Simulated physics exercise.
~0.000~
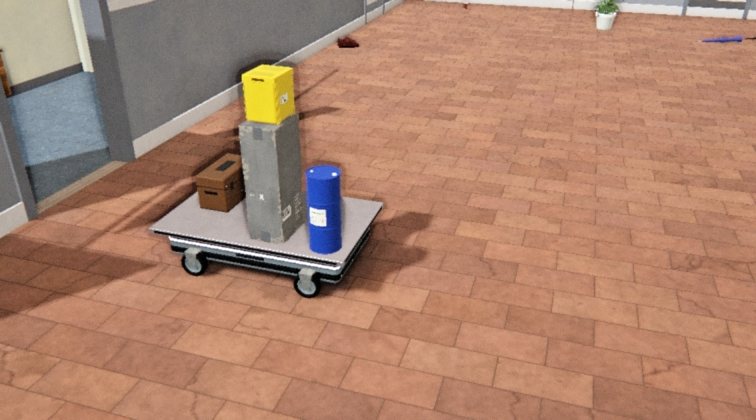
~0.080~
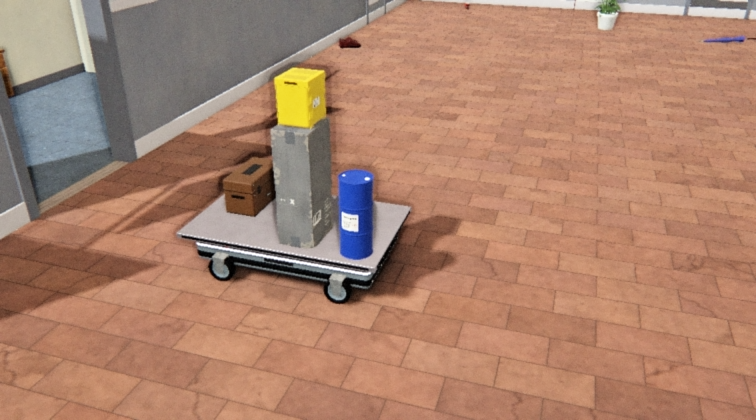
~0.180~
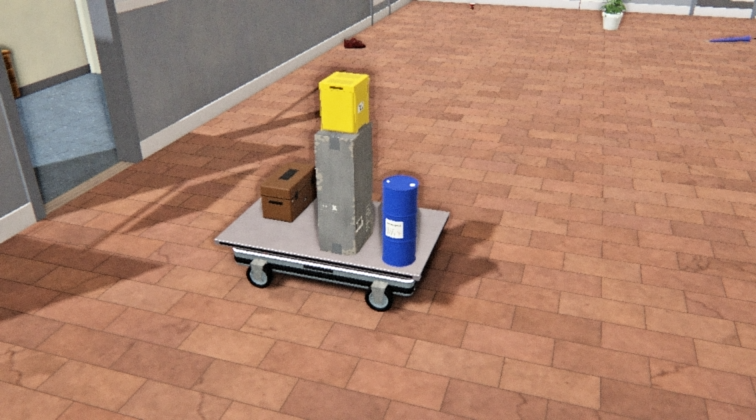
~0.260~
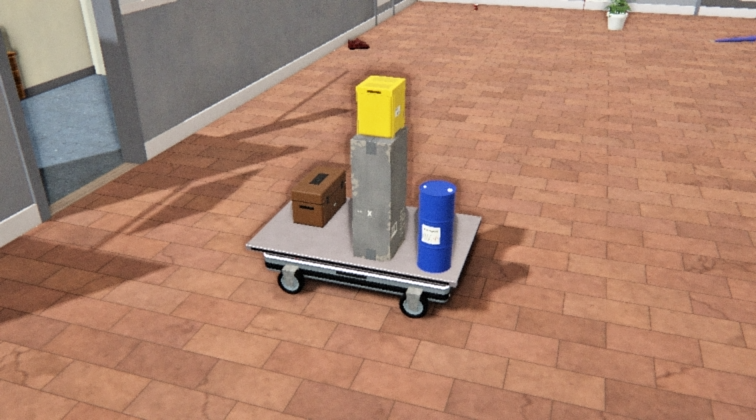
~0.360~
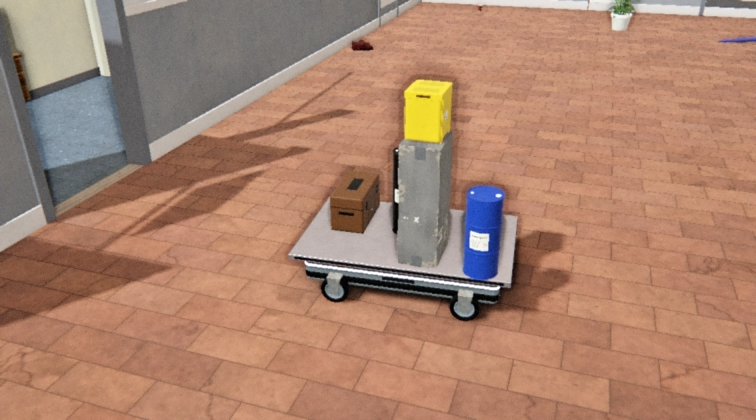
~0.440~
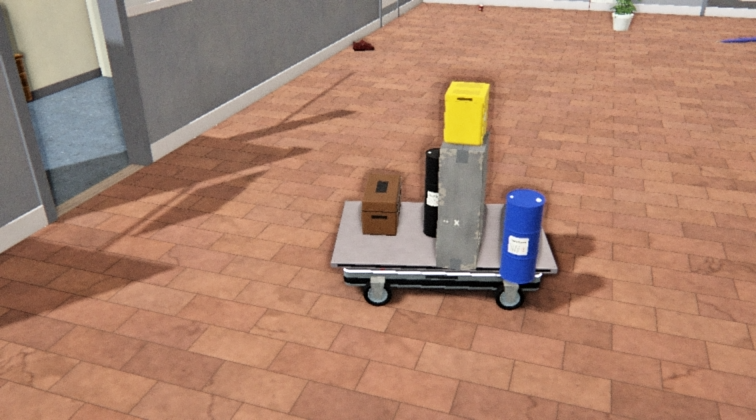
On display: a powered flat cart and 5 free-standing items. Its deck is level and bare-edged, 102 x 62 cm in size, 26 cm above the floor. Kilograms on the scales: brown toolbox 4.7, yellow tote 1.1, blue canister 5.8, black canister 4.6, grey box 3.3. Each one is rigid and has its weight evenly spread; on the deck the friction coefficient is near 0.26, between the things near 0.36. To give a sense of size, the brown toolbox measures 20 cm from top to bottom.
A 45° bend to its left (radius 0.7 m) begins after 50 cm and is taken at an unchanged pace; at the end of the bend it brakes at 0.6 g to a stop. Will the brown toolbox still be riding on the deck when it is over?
The ride keeps it.
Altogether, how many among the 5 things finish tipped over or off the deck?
Count: 4.
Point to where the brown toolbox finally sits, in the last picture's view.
Roughly (573, 182).
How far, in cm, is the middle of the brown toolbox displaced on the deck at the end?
About 38 cm.
Around 0.64 s, cart 122 cm along, turned 43°; yellow tote and grey box now off the deck; brown toolbox shifted 8 cm near (445, 204); black canister at 5° to upright.
Around 0.84 s, cart 155 cm along, turned 45°; brown toolbox shifted 14 cm near (503, 196); black canister at 17° to upright.
Around 1.04 s, cart 166 cm along, turned 45°, stopped; black canister now off the deck; brown toolbox shifted 20 cm near (543, 189).
Around 1.34 s, cart 166 cm along, turned 45°, stopped; brown toolbox shifted 36 cm near (571, 183).
Finally (1.8 s), off the deck, yellow tote, blue canister, black canister and grey box; not toppled but over 10 cm from the start, brown toolbox. In the last view, brown toolbox near (573, 182).
